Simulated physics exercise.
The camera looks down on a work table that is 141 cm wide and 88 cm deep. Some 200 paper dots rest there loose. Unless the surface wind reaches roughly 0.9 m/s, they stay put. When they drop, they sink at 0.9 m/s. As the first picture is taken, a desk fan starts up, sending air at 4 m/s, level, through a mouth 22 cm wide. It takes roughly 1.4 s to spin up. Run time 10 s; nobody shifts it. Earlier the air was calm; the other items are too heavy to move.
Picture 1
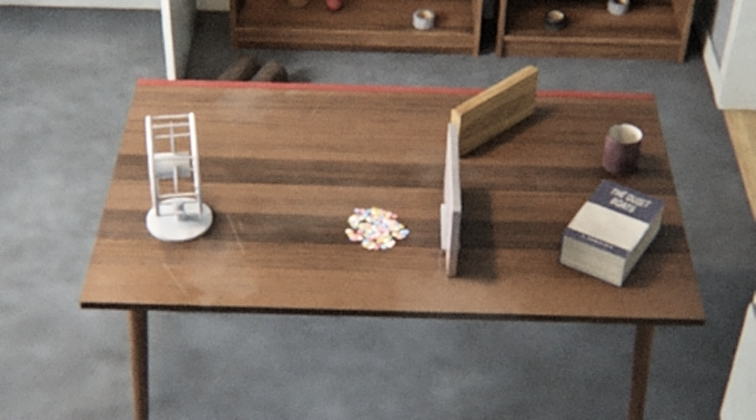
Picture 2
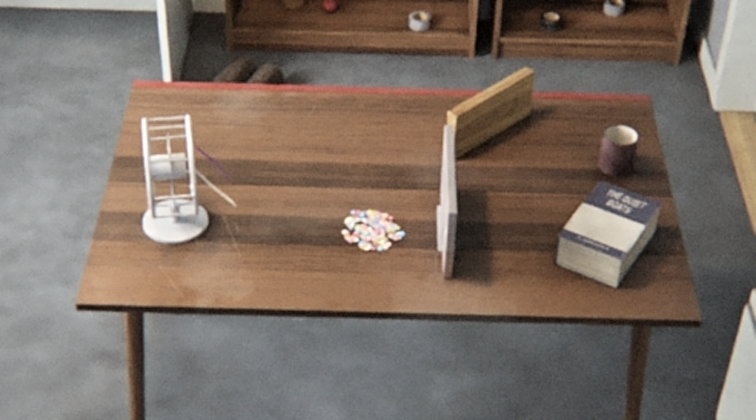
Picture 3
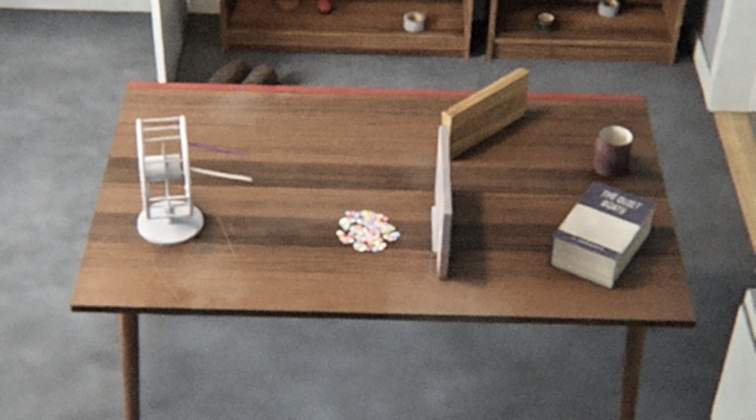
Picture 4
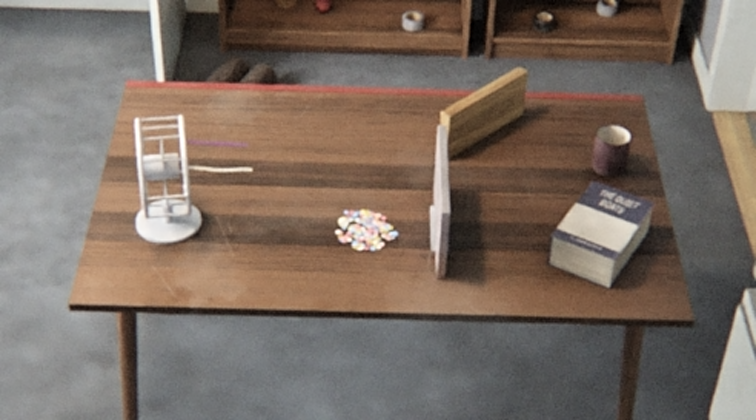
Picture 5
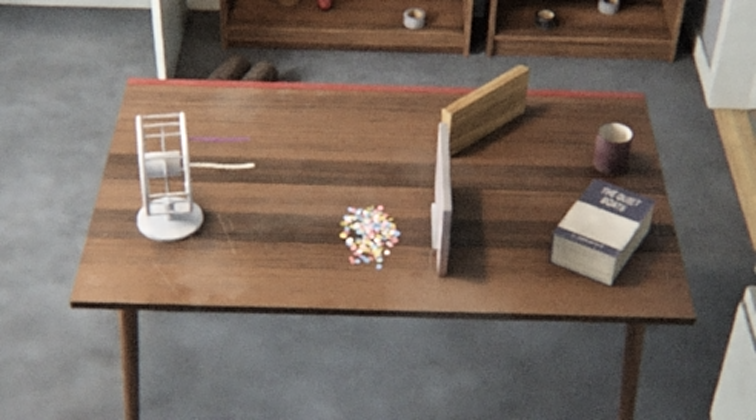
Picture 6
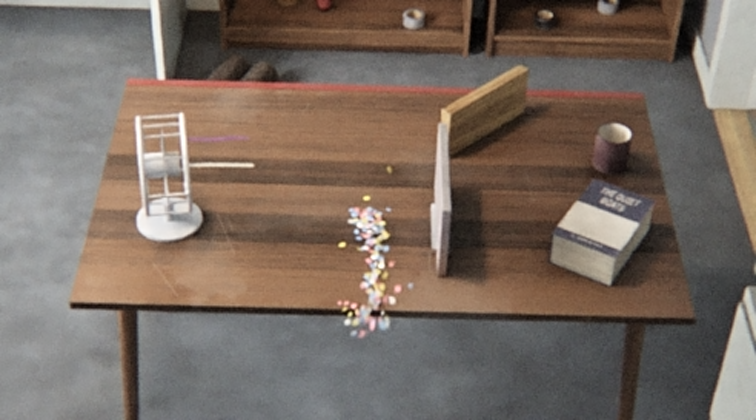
Colourful paper dots lay still on the wooden table while the white fan's streamers lifted toward them, then they scattered from their pile and streamed toward the front edge, some passing over it.
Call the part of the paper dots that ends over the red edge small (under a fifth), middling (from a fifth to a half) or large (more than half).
Small.
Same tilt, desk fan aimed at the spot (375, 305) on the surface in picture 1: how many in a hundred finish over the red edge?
In that case some 0 per cent.
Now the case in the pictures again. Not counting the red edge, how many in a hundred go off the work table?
It comes out at some 100 %.
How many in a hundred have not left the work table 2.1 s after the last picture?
Roughly 0 per cent.
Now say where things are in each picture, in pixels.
In the first picture, the middle of the paper dots is near (379, 227), none has stirred yet and the mouth of the desk fan is at (175, 165).
In the second picture, the middle of the paper dots is near (375, 227), none has stirred yet and the red edge is centred on (392, 88).
In the third picture, the middle of the paper dots is near (370, 228), none has stirred yet, the top of a laptop is at (445, 168) and the top of a board is at (487, 91).
In the fourth picture, the middle of the paper dots is near (369, 227) and none has stirred yet.
In the fifth picture, the middle of the paper dots is near (371, 229), the farthest in sight from the desk fan is at (397, 234) and about 40 % have left their places.
In the sixth picture, the middle of the paper dots is near (372, 252), the farthest in sight from the desk fan is at (387, 324) and about 80 % have left their places.
Then, 0.9 s after the last picture, 2 % are over the red edge; 76 % have settled or left.
Then, 2.1 s after the last picture, 4 % are over the red edge; 100 % have settled or left.
Then, 4.4 s after the last picture, 4 % are over the red edge; 100 % have settled or left.
Then, 8.9 s after the last picture, at the end, 4 % are over the red edge.
